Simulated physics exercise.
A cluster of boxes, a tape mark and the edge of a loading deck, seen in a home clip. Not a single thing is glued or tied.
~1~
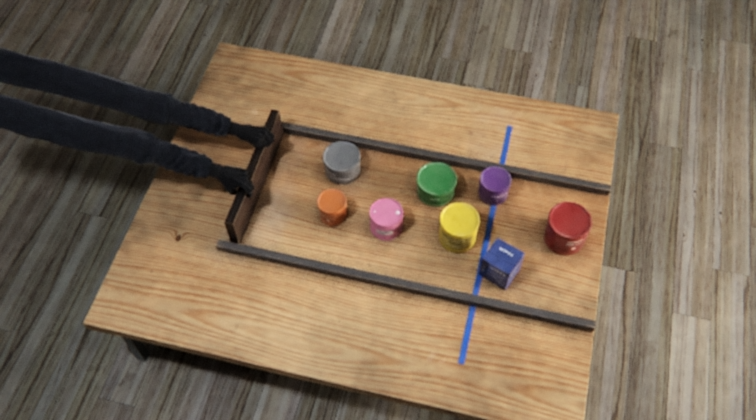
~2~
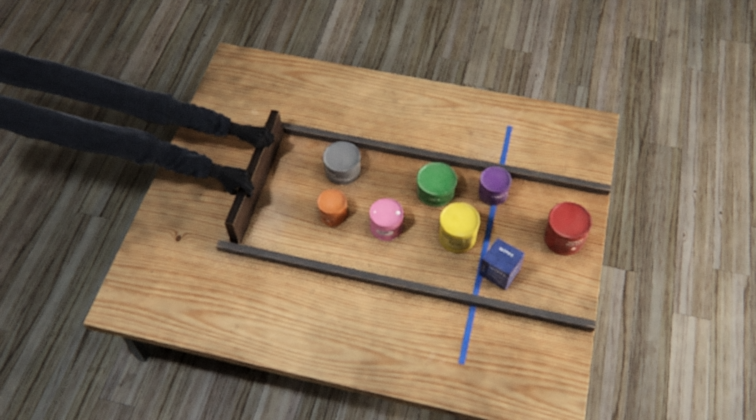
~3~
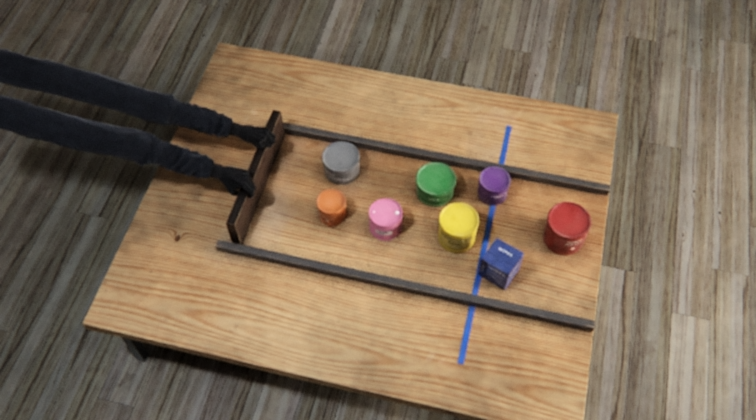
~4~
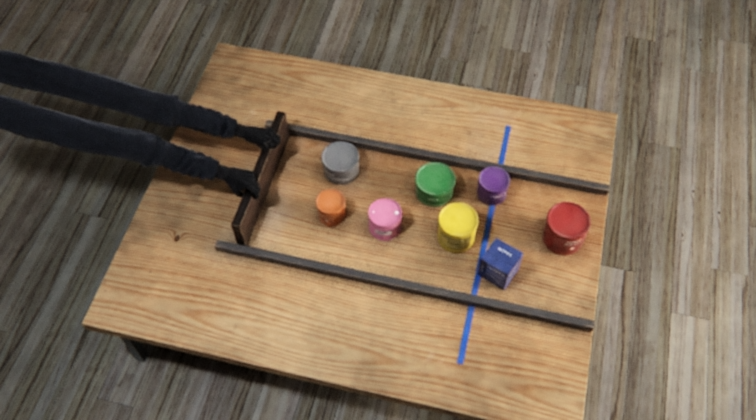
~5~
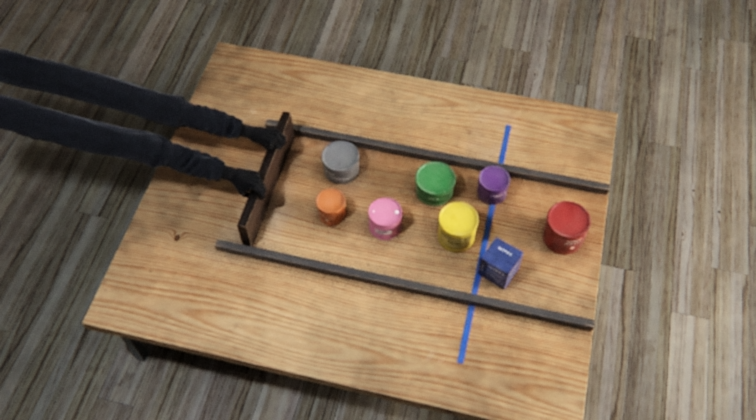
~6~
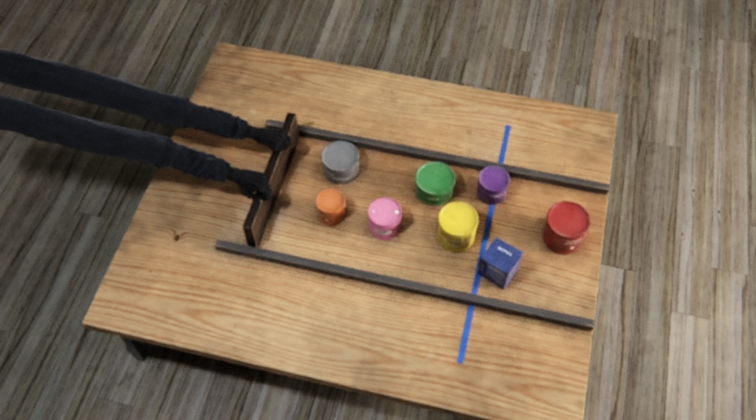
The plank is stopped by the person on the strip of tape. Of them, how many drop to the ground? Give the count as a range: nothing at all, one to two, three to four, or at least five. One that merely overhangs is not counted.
The count is nothing at all.
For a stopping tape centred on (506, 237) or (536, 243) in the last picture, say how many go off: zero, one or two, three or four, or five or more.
First tape: None; second tape: 1 or 2.
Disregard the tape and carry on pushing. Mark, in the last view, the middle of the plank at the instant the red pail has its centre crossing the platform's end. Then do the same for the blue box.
Around (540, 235), then around (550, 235).
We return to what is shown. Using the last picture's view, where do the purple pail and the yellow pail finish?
Roughly (577, 194); the other one roughly (529, 237).
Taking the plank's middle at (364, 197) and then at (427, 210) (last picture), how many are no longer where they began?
Answer - first 3, then 7.
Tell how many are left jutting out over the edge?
That'd be 0.
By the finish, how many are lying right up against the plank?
It adds up to 2.
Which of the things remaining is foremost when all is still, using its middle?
Red pail.
Soon after, none off yet; red pail at rest near (566, 228); blue box at rest near (500, 263); purple pail at rest near (493, 186).
Then, none off yet; red pail at rest near (566, 228); blue box moved a little near (505, 266); purple pail moved about its own width near (511, 187).
At rest, the number that fall off is zero.
